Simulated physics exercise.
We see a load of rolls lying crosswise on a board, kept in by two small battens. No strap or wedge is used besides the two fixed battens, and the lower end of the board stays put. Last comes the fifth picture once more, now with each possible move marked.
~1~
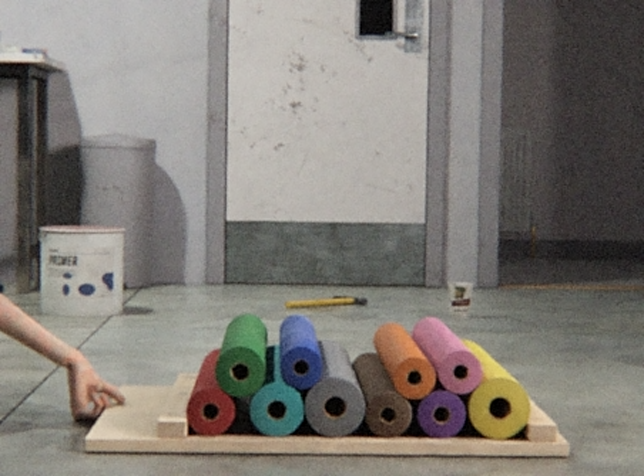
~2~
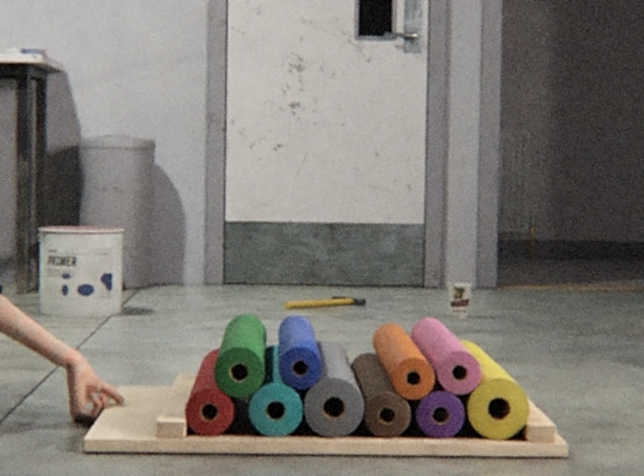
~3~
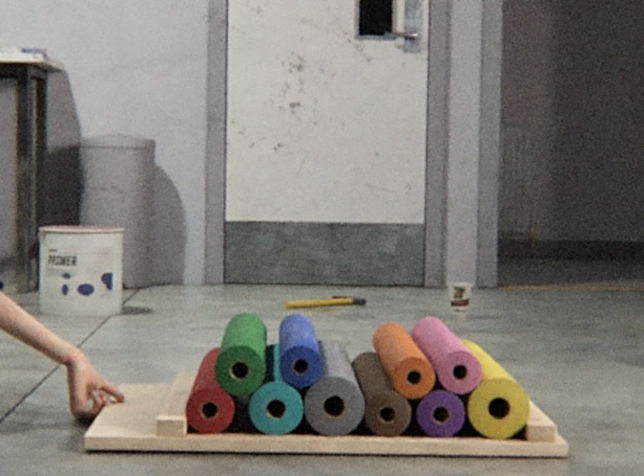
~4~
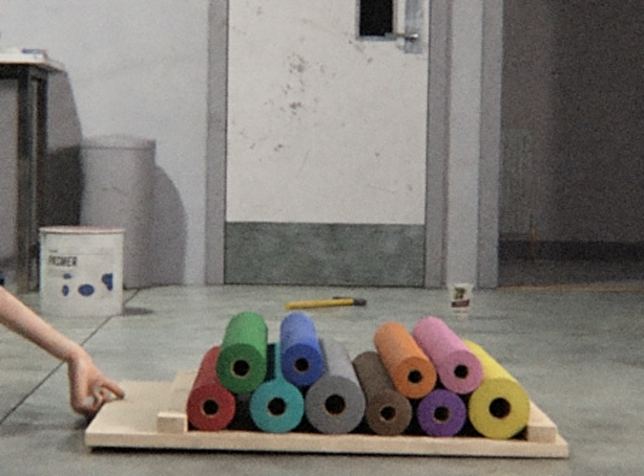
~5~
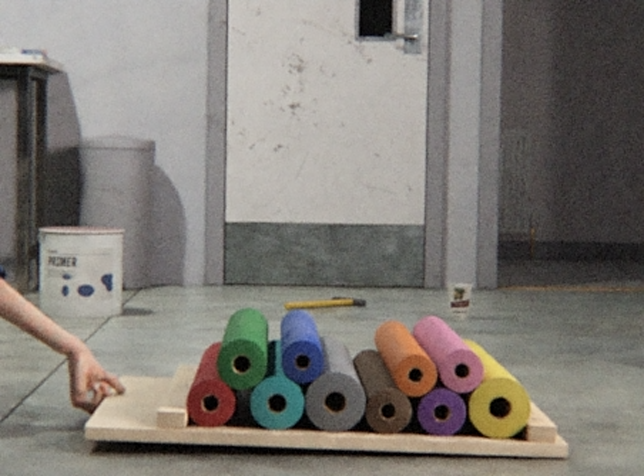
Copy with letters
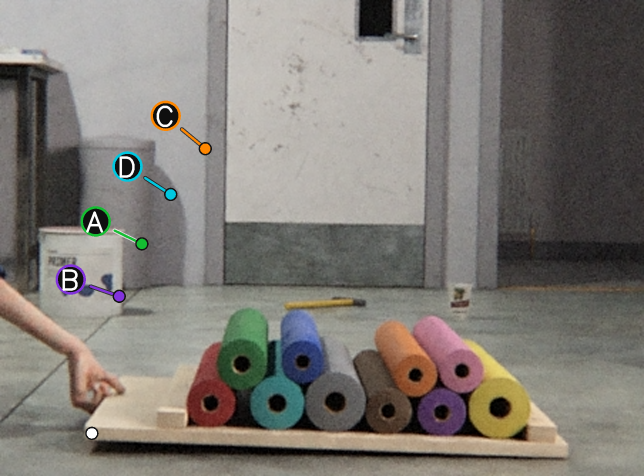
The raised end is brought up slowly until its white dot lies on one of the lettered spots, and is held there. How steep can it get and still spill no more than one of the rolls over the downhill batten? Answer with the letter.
The last mark within the limit is D.
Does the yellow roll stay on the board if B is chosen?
The yellow roll: Yes.
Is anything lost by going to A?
No, at A.
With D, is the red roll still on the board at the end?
Yes, with D.
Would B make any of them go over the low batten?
No, at B.
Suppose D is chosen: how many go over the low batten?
At D the number is none.
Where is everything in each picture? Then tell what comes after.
In the first frame, brown roll (388, 415); purple roll (441, 414); yellow roll (500, 408).
In the second frame, yellow roll (499, 409); green roll (239, 372).
In the third frame, board (322, 409); red roll (209, 410); turquoise roll (276, 409); purple roll (441, 414).
In the fourth frame, board (323, 408); red roll (210, 407); turquoise roll (277, 407).
In the fifth frame, board (323, 405); red roll (211, 403); turquoise roll (277, 403).
On the marked copy, A at (142, 244); B at (119, 297); C at (205, 149); D at (171, 195); the white dot at (92, 433).
Taking D. A third of the way, board at 18°.
Two thirds of the way, board at 32°.
When it is over, board at 32°, none over the low batten.
As for the rest, A none over the low batten; B none over the low batten; C six over the low batten.
